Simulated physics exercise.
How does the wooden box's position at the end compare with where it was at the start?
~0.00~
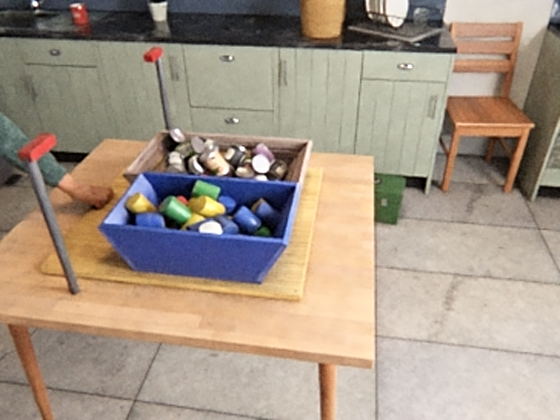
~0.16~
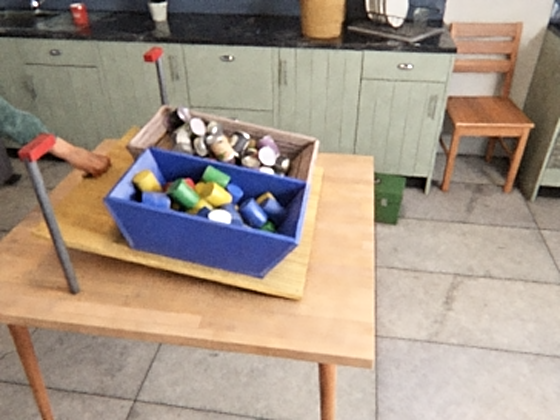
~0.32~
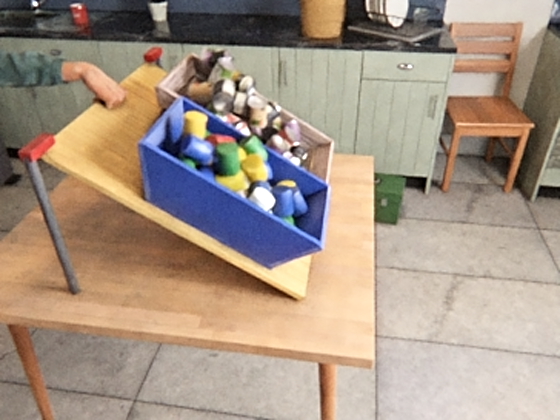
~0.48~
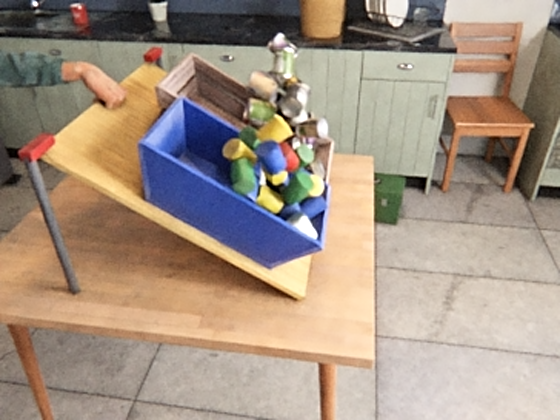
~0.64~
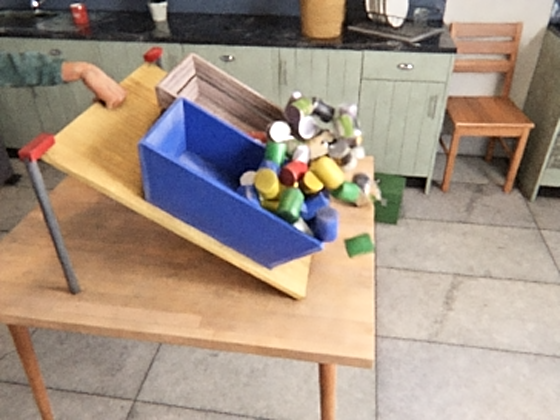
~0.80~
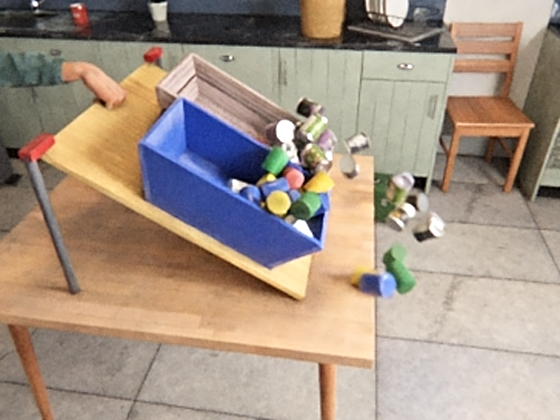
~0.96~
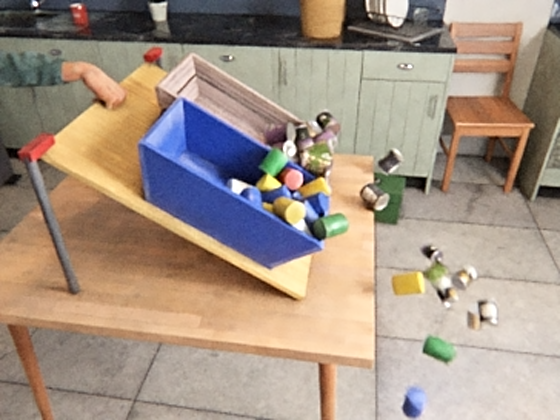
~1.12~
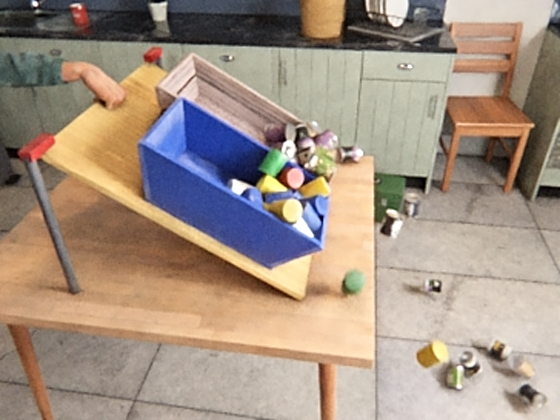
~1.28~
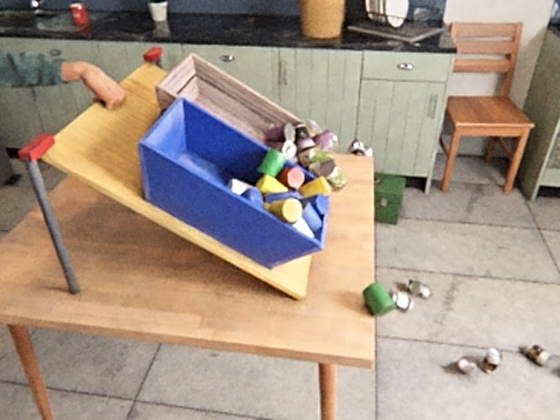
At the end the wooden box sits higher and a little farther to the right than at the start, tipped down toward the right on the raised board.
